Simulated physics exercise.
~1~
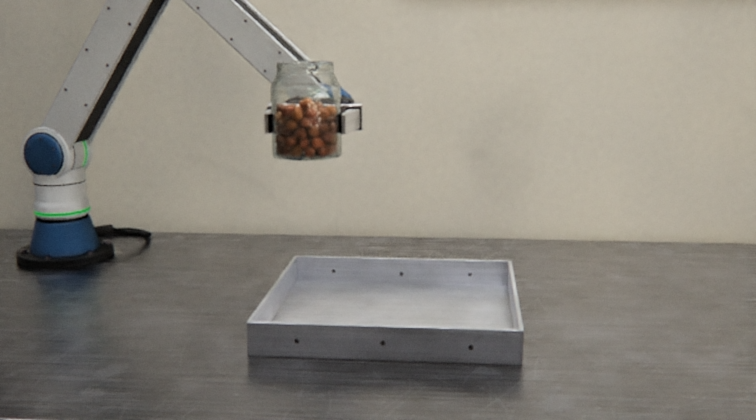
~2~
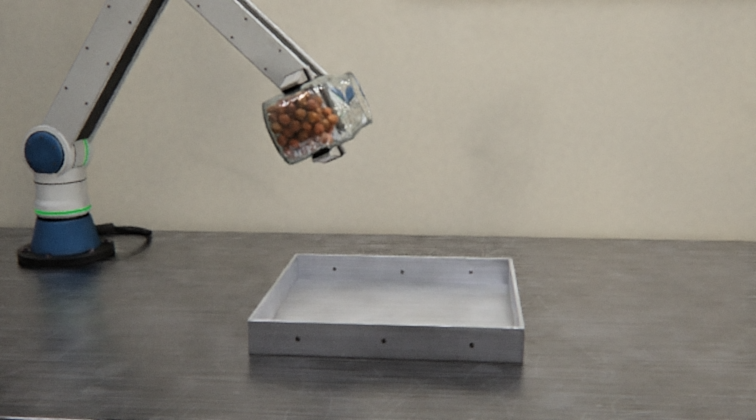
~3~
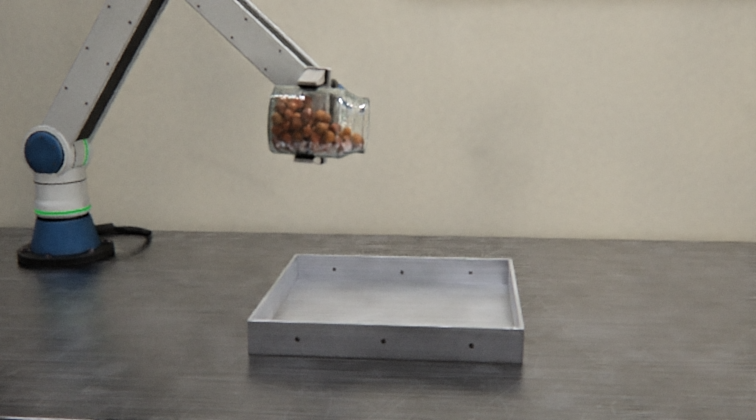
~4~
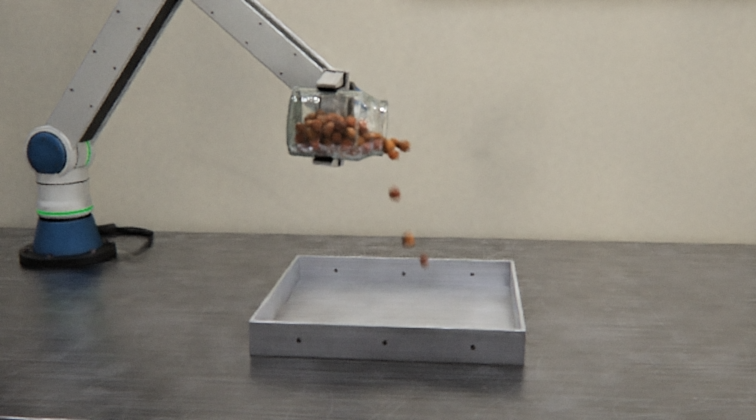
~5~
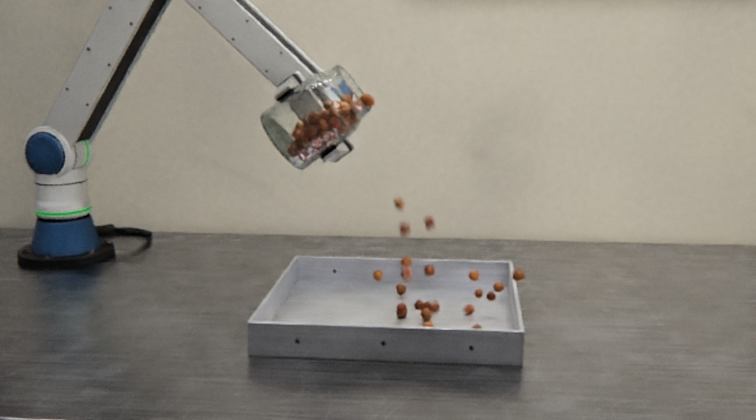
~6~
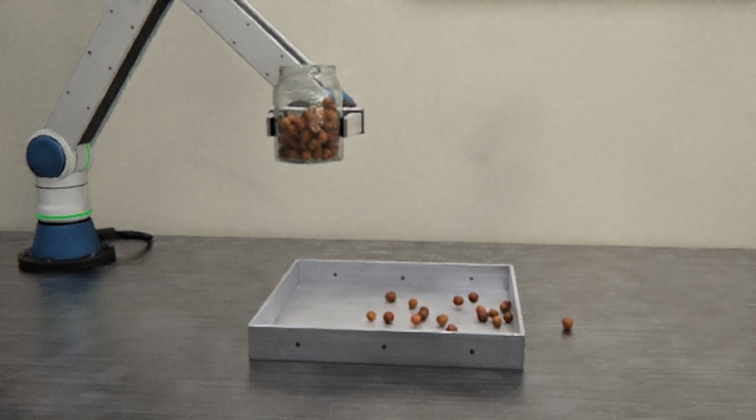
Robotic arm tipping a glass jar of hazelnuts, spilling some into a metal tray and one onto the table, then righting it.
